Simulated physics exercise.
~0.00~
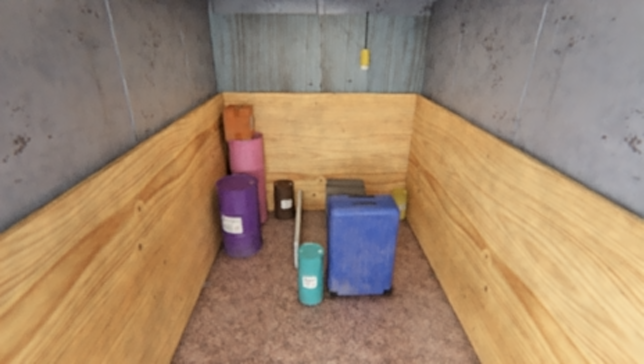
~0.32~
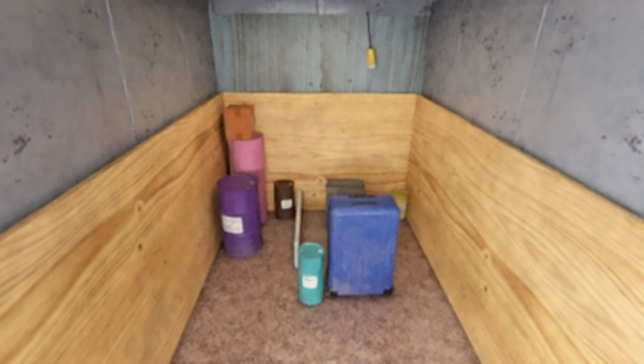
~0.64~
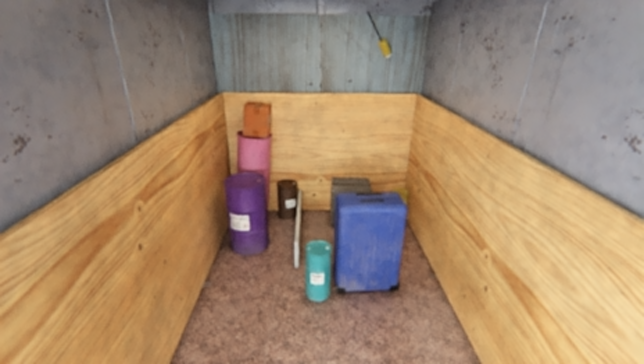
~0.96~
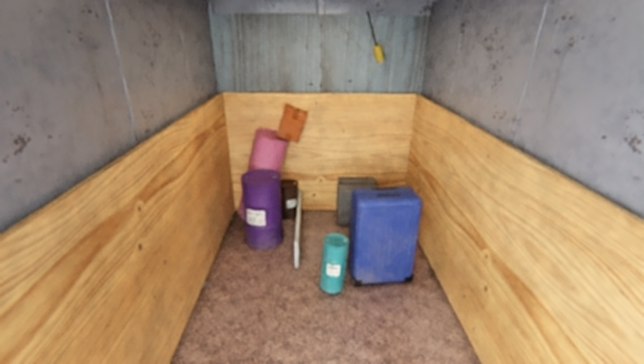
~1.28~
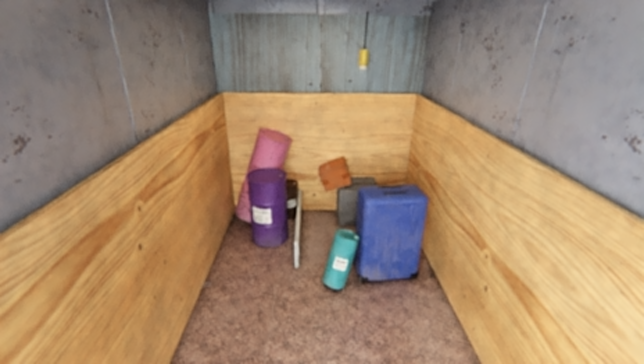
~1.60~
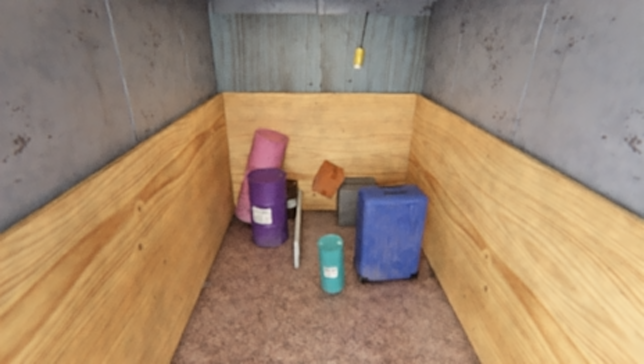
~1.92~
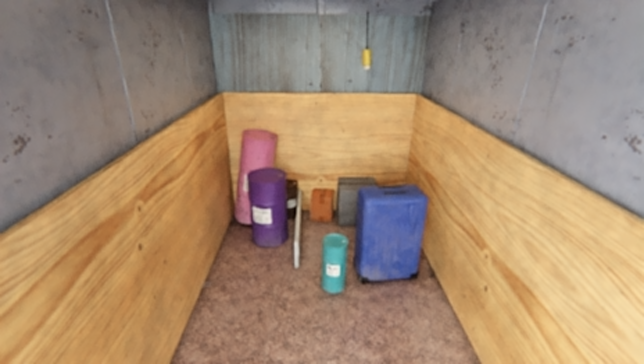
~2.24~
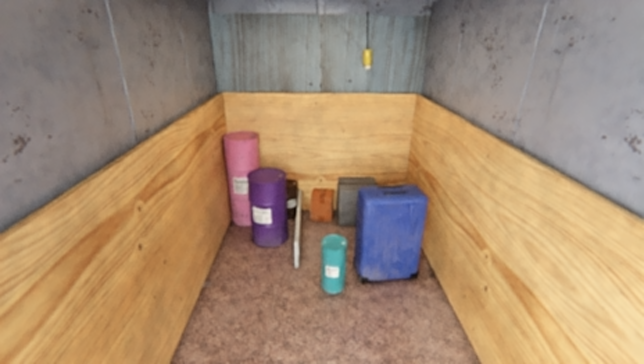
A small orange box starts out perched at the back left of a wood-lined van bay, behind a purple drum and beside a tall pink one, while a yellow lamp hangs above. The lamp swings right, and the box, both drums, a turquoise canister and a blue suitcase shift to the right. The pink drum leans over as the orange box tips off its perch and tumbles towards a grey box. The canister tilts, then rights itself. Finally the orange box settles upright on the floor, and the pink drum rocks back upright at the left.
